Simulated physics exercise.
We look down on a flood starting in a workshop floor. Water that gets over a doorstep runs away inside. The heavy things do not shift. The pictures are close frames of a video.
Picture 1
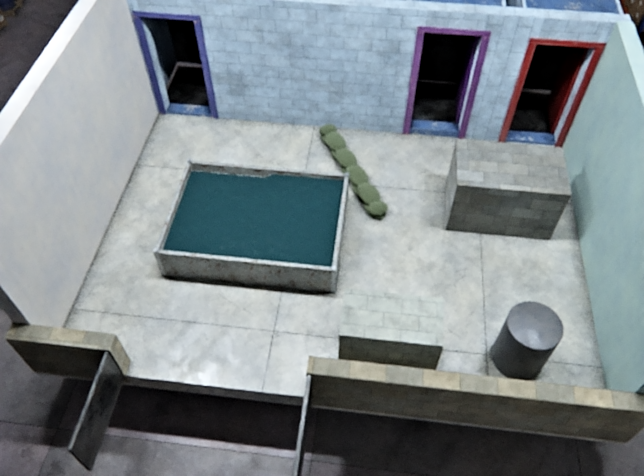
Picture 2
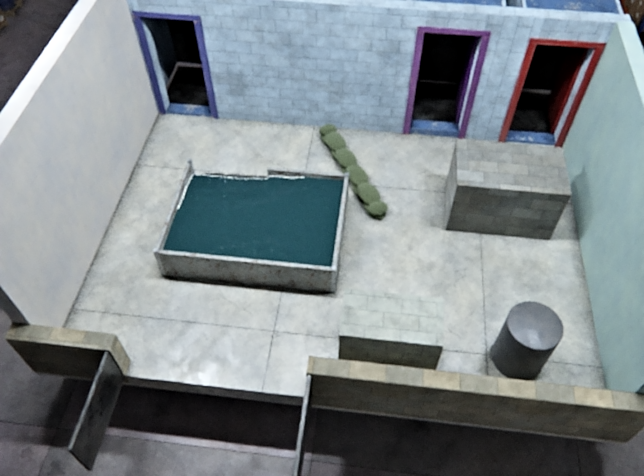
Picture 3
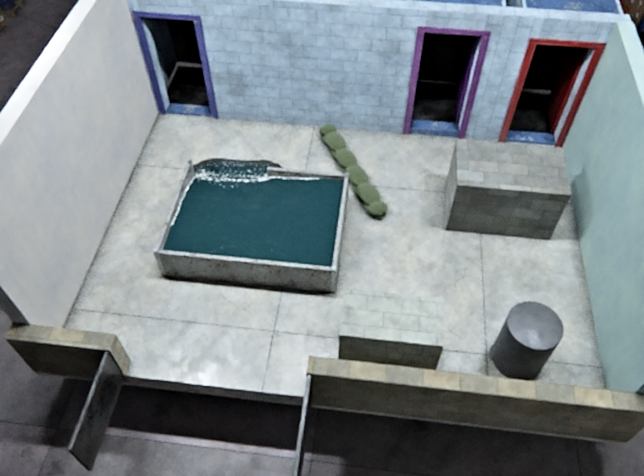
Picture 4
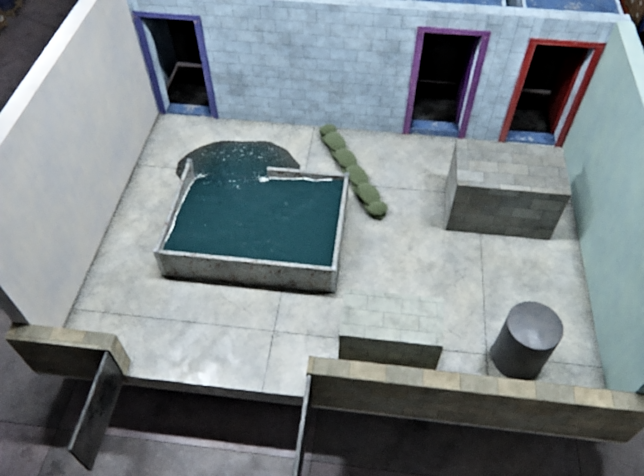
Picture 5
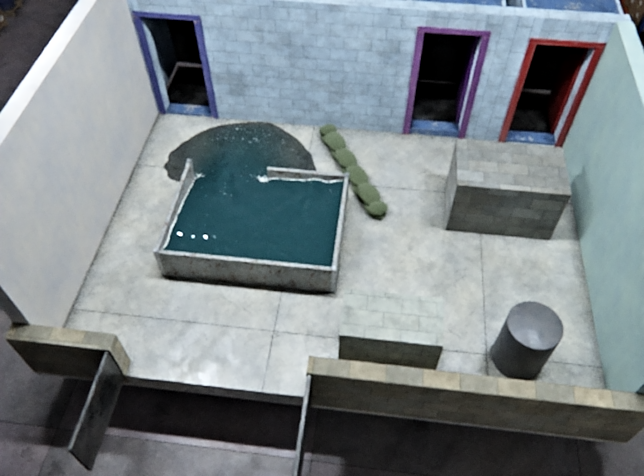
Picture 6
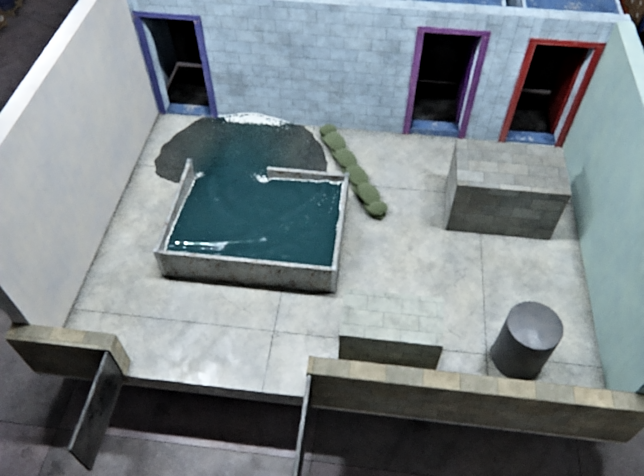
Water pours through a gap in the tank's far side and spreads across the floor.
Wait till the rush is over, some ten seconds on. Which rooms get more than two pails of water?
One by one: The blue door takes more than that; the purple door stays under that; the red door stays under that.
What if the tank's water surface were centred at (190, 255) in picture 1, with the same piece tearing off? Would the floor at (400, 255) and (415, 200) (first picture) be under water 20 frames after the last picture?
In turn: Clear, not flooded.
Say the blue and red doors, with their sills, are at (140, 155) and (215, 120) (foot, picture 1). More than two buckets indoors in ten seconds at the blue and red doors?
One by one: The blue door passes that mark, the red door passes that mark.
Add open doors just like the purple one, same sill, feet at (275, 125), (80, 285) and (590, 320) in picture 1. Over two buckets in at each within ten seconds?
In that order: Floods, keeps below it, stays under.
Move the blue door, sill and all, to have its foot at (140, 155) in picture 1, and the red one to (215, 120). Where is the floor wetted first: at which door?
I say the red-painted one.
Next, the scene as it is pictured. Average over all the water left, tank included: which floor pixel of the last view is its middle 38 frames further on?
At about (243, 200).
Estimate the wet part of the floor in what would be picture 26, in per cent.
Some 40 per cent.
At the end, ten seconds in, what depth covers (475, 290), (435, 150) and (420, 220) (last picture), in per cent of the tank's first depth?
In turn 2, 2 and 2 in a hundred.
A moment on, water covers 15 % of the floor; the blue door under two buckets in, the purple door not reached, the red door not reached.
Next, water covers 20 % of the floor; the blue door over two buckets in, the purple door wet at the sill, nothing in, the red door not reached.
Then, water covers 40 % of the floor; the blue door far over two buckets in, the purple door wet at the sill, nothing in, the red door not reached.
Later, water covers 50 % of the floor; the blue door far over two buckets in, the purple door wet at the sill, nothing in, the red door wet at the sill, nothing in.
In the end, water covers 70 % of the floor; the blue door far over two buckets in, the purple door wet at the sill, nothing in, the red door wet at the sill, nothing in.
